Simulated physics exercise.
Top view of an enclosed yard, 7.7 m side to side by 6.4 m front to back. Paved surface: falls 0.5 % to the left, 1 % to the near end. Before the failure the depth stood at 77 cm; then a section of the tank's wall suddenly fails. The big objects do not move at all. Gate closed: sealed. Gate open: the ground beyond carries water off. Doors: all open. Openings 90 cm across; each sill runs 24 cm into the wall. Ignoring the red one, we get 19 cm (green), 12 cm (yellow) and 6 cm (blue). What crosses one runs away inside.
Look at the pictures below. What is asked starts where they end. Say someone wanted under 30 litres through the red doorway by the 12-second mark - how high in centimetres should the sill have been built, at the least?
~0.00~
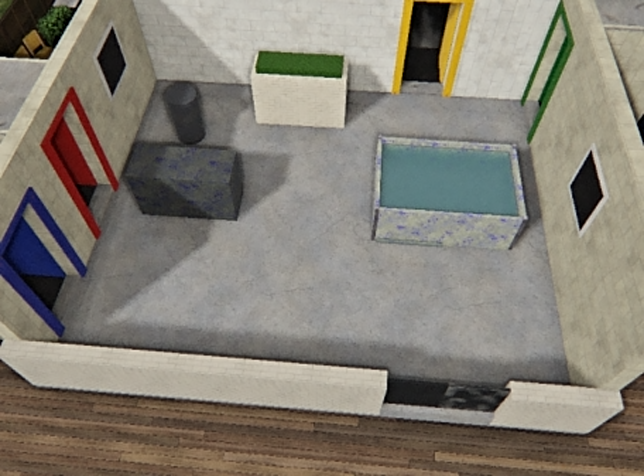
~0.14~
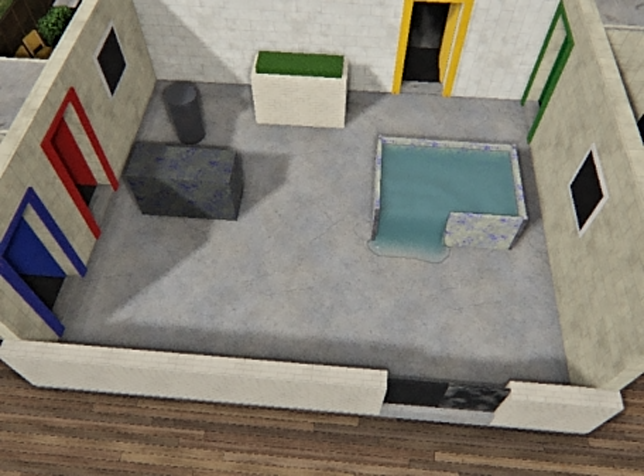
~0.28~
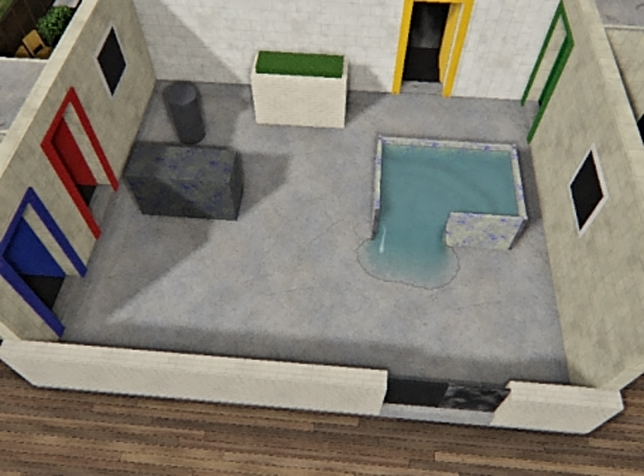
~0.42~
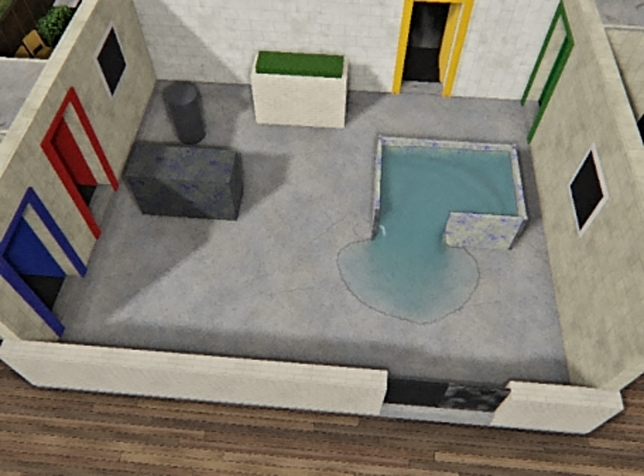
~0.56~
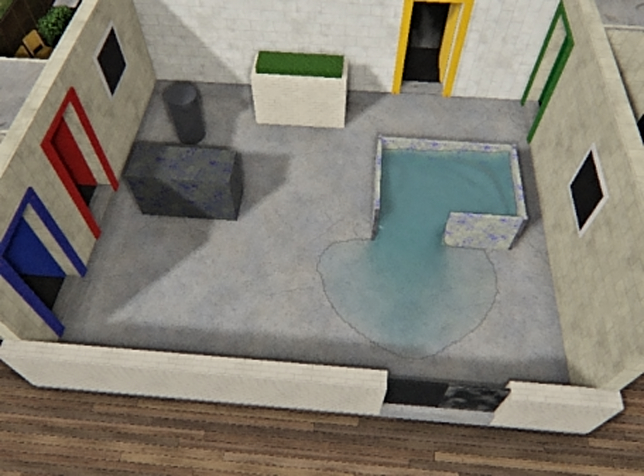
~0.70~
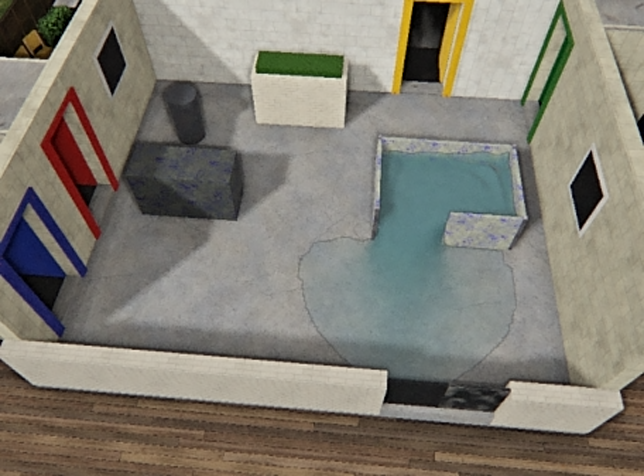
They should have built it at least 5.5 cm high.
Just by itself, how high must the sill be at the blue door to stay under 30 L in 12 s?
Roughly 17 cm at blue.
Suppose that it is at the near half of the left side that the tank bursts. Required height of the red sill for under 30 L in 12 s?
Then 8.0 cm.
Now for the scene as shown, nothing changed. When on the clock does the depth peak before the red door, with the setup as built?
The level tops out around 7.0 s.
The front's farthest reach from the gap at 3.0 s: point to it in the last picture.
Front tip: Approx. (50, 364) px.
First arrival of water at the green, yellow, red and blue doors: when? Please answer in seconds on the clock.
Arrival: Green 4.5 s, yellow 6.0 s, red 3.6 s, blue 2.6 s.
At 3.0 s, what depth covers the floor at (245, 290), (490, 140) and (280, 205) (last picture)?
I'd read roughly 1, 0 and 0 cm there.
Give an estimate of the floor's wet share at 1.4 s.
Some 25 per cent is wet.
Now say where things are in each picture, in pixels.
The first frame shows still water, 77 cm deep, in the tank at (448, 179); the red door at (87, 174) is dry.
In the second frame, the gap is at (410, 229), the front 0.3 m out at (430, 259); the back of the tank holds 77 cm.
In the third frame, water pours out at (410, 231) and has run 0.8 m, to (416, 283); about 12 cm deep outside, 76 cm at the back.
In the fourth frame, the gap is at (410, 232), the front 1.4 m out at (401, 315); the back of the tank holds 68 cm.
In the fifth frame, the front is at (401, 351), 2.0 m from the gap at (410, 232); 4.1 m2 of floor is wet, 66 cm left at the back.
In the sixth frame, water pours out at (410, 232) and has run 2.7 m, to a hidden place; about 5 cm deep outside, 65 cm at the back; 3.8 m in a straight line remain to the red door at (87, 174).
After 1.4 s water covers 25 % of the floor, deepest (40 cm) near (388, 393); it has not reached the red door.
After 3.0 s water covers 35 % of the floor, deepest (32 cm) near (62, 365); it has not reached the red door.
After 12.0 s water covers 95 % of the floor, deepest (11 cm) near (50, 364); 8 cm at the red door, 0 litres in over its 21 cm sill.
At the red door as built, the water arrived by 3.7 s and peaked near 10 cm at 6.8 s.
Run again over the same 12 s with other heights there, 48 litres in over 4.5 cm, 10 litres over 7.5 cm. The limit of 30 litres is kept from about 5.5 cm up.
